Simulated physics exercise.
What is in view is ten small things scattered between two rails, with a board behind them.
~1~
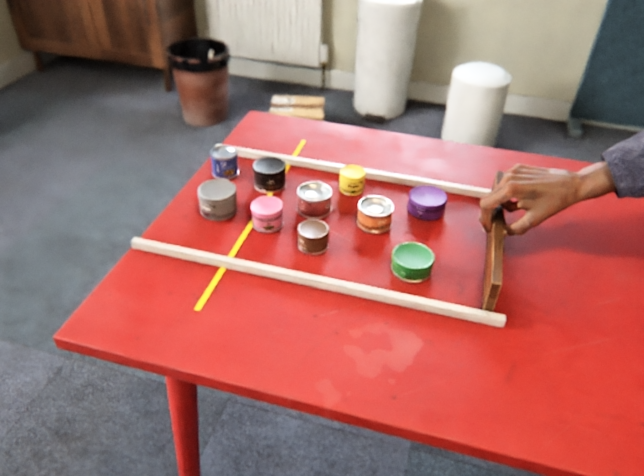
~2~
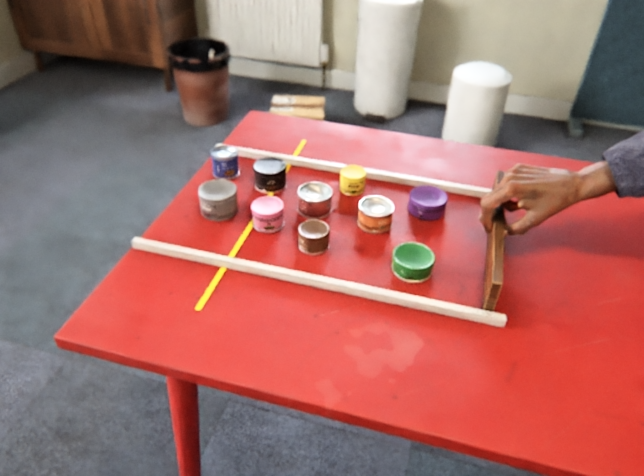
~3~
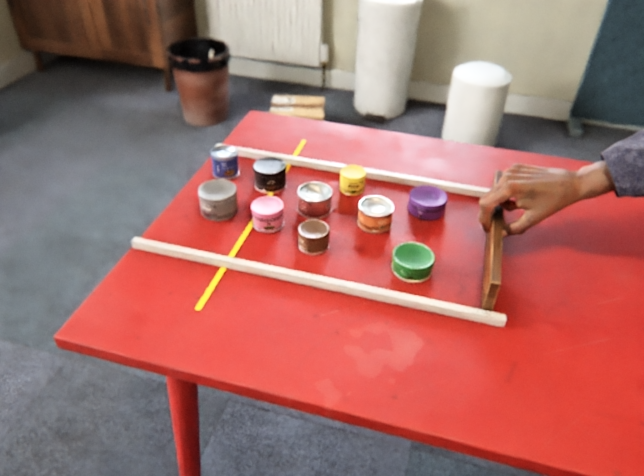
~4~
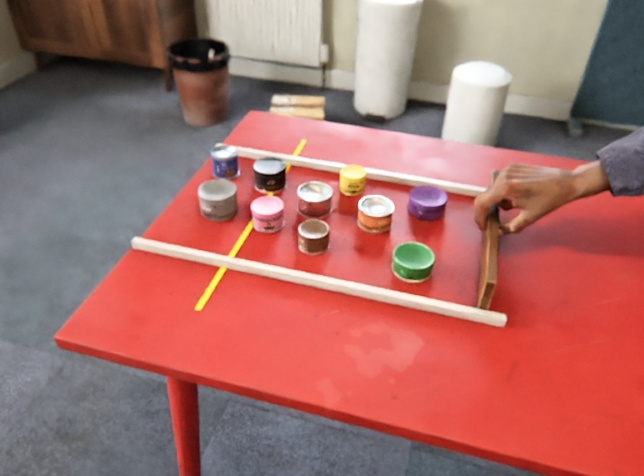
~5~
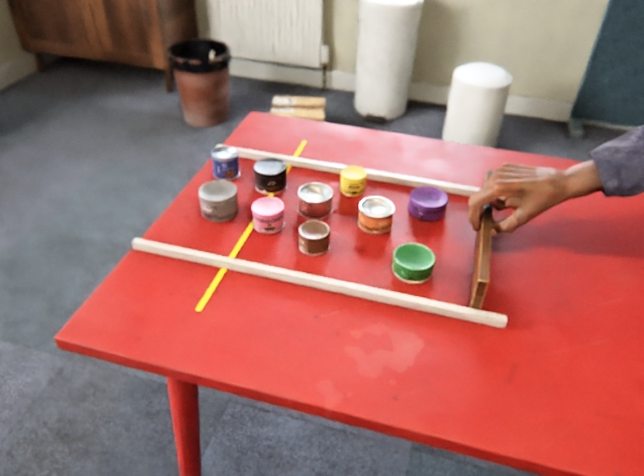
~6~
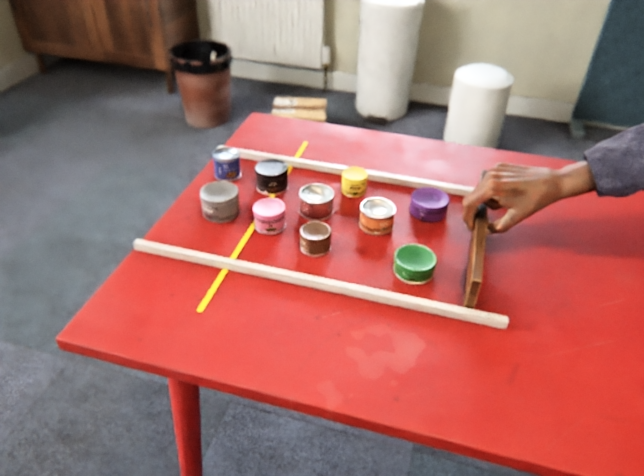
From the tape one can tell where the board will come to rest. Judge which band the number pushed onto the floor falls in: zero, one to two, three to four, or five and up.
Going by the pictures, zero pieces get pushed right off.
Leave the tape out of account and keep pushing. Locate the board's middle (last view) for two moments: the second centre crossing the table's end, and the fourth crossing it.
It sits around (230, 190) and after that around (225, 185).
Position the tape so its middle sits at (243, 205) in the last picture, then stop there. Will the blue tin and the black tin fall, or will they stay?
Blue tin: Over the edge. Black tin: Still there.
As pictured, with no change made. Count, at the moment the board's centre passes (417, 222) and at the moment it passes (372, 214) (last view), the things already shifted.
The first number is 2, the next one 5.
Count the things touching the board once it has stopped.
5.
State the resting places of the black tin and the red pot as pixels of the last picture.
First object: (231, 168); second object: (223, 186).
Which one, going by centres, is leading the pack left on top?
That one is the blue tin.
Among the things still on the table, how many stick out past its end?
The number would be 1.
Soon after, none off yet; blue tin at rest near (227, 165); grey tub at rest near (220, 202); black tin at rest near (272, 177).
Then, none off yet; blue tin at rest near (227, 165); grey tub at rest near (220, 202); black tin moved a little near (262, 174).
At rest, the number that fall off is zero.
